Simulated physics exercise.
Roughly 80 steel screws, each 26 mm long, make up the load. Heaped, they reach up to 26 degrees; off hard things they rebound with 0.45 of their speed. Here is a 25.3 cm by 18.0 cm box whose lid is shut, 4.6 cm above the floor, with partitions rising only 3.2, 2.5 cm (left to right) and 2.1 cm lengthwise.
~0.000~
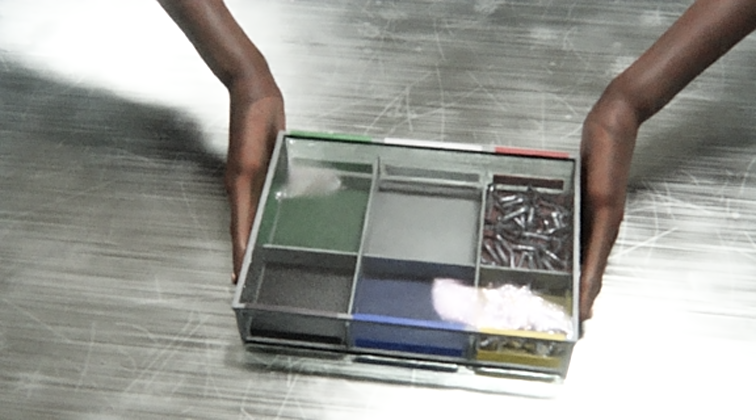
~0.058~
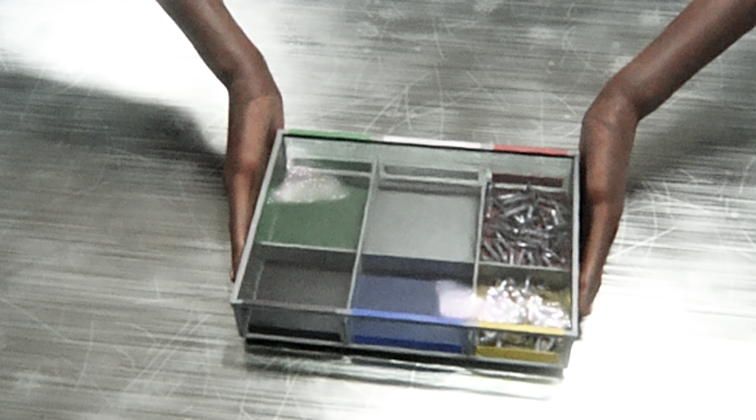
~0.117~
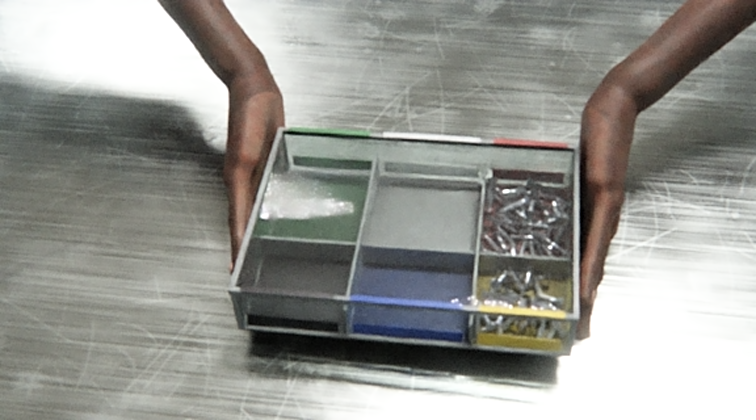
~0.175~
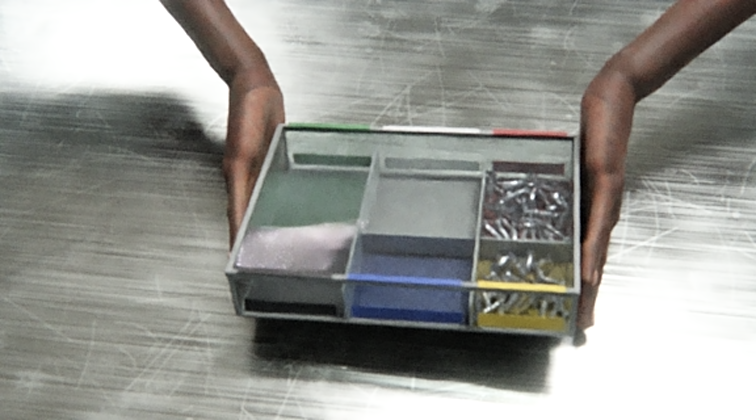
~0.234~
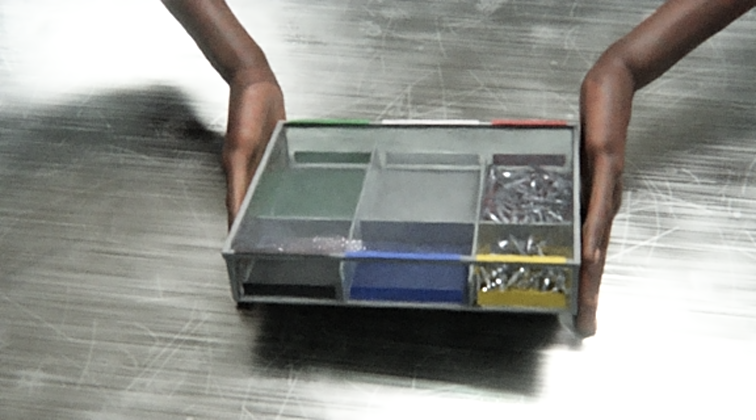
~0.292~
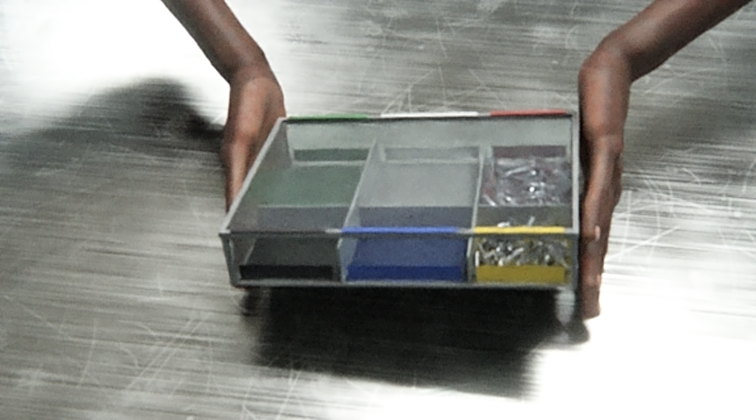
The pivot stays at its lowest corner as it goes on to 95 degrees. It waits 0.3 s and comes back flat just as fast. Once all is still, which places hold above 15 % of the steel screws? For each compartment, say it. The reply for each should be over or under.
For red it is over, for blue it is under, for green it is under, for yellow it is under, for white it is over, for black it is under.
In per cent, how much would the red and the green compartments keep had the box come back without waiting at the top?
Result - red: 60 %, green: 5 %.
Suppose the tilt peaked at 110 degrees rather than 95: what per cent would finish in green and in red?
Shares: Green 5, red 65, per cent.
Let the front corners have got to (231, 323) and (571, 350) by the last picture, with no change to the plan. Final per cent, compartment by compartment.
Each compartment ends with this per cent: Red 5, blue 30, green 0, yellow 65, white 0 and black 0.
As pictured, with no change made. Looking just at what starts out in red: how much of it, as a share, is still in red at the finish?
Around 90 %.
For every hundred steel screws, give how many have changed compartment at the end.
Result: Roughly 40 %.
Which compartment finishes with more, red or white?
Red.
After 1.42 s, tilt 95 degrees; red 65 %, green 5 %, yellow 5 %, white 30 %.
After 2.17 s, tilt 47 degrees; red 55 %, green 5 %, yellow 5 %, white 35 %.
After 2.94 s, tilt 0 degrees; red 55 %, green 5 %, yellow 5 %, white 35 %.
At rest (3.5 s), red 55 %, blue 0 %, green 5 %, yellow 5 %, white 35 %, black 0 %.
